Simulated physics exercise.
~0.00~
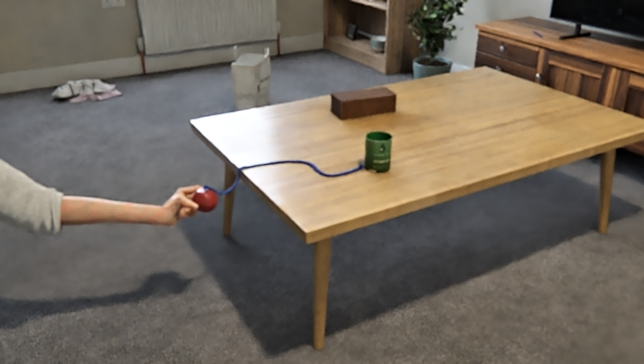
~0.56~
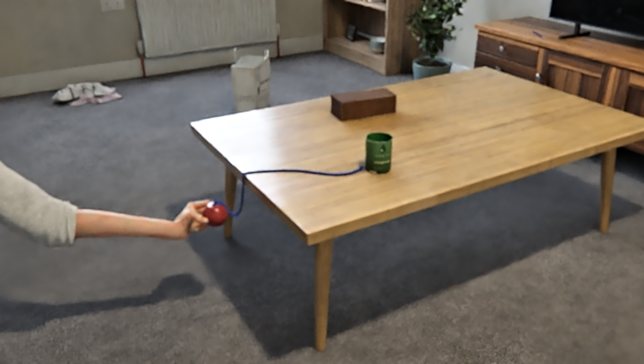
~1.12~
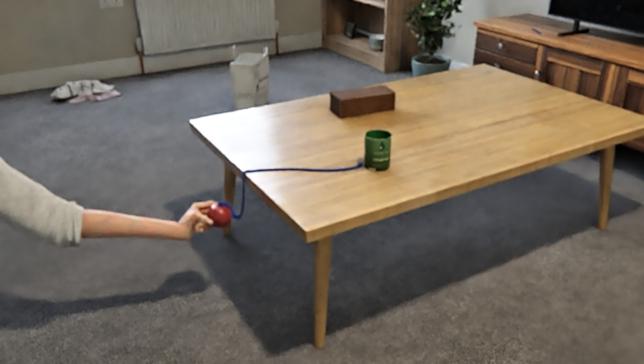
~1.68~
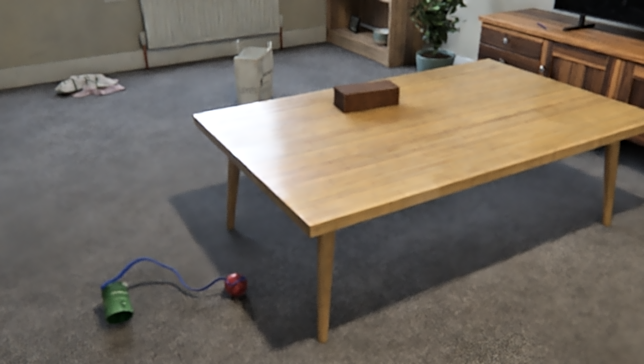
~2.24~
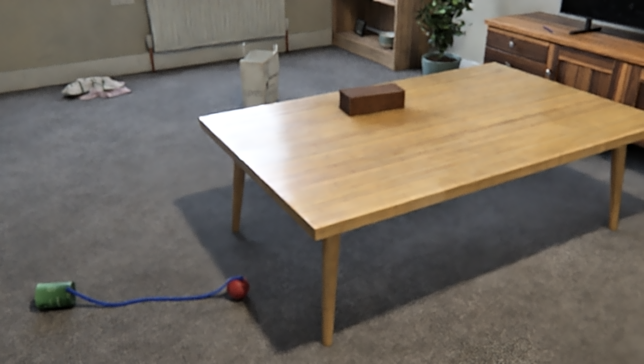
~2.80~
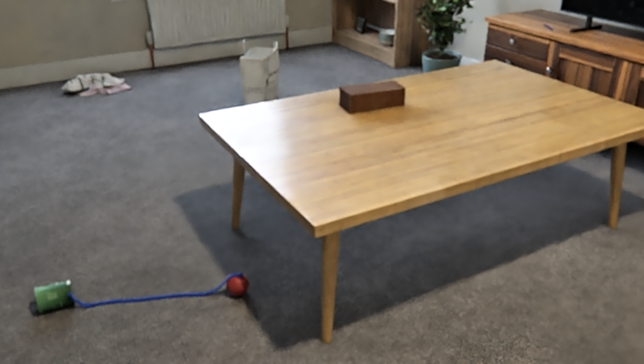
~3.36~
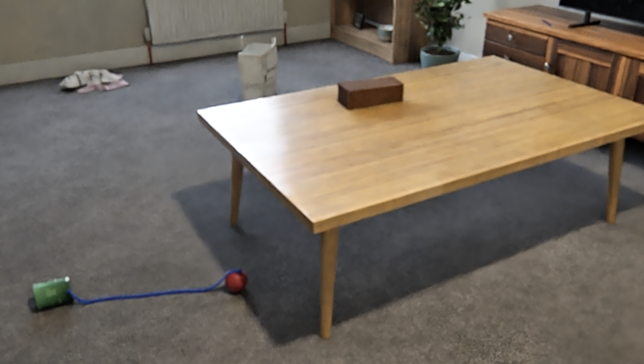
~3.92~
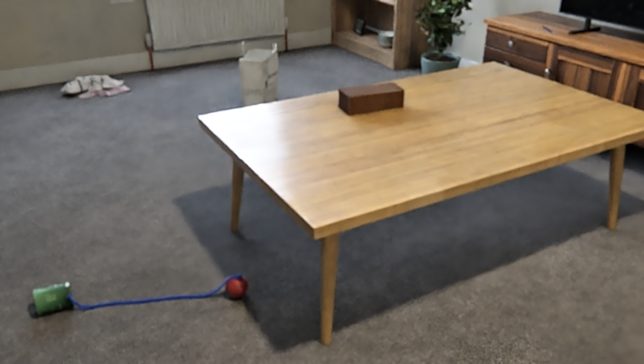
To begin with, a hand reaches in from the left and holds a red apple just off the near left edge of a wooden table, with a blue ribbon running from it across the tabletop to an upright green cup near a brown brick. The hand shifts the apple slightly right and down, then lets go. The apple drops to the carpet, and the ribbon drags the cup over the edge. The cup lands on the floor and moves farther left, stretching the ribbon out. Finally, cup and apple lie still, while the brick remains on the table.
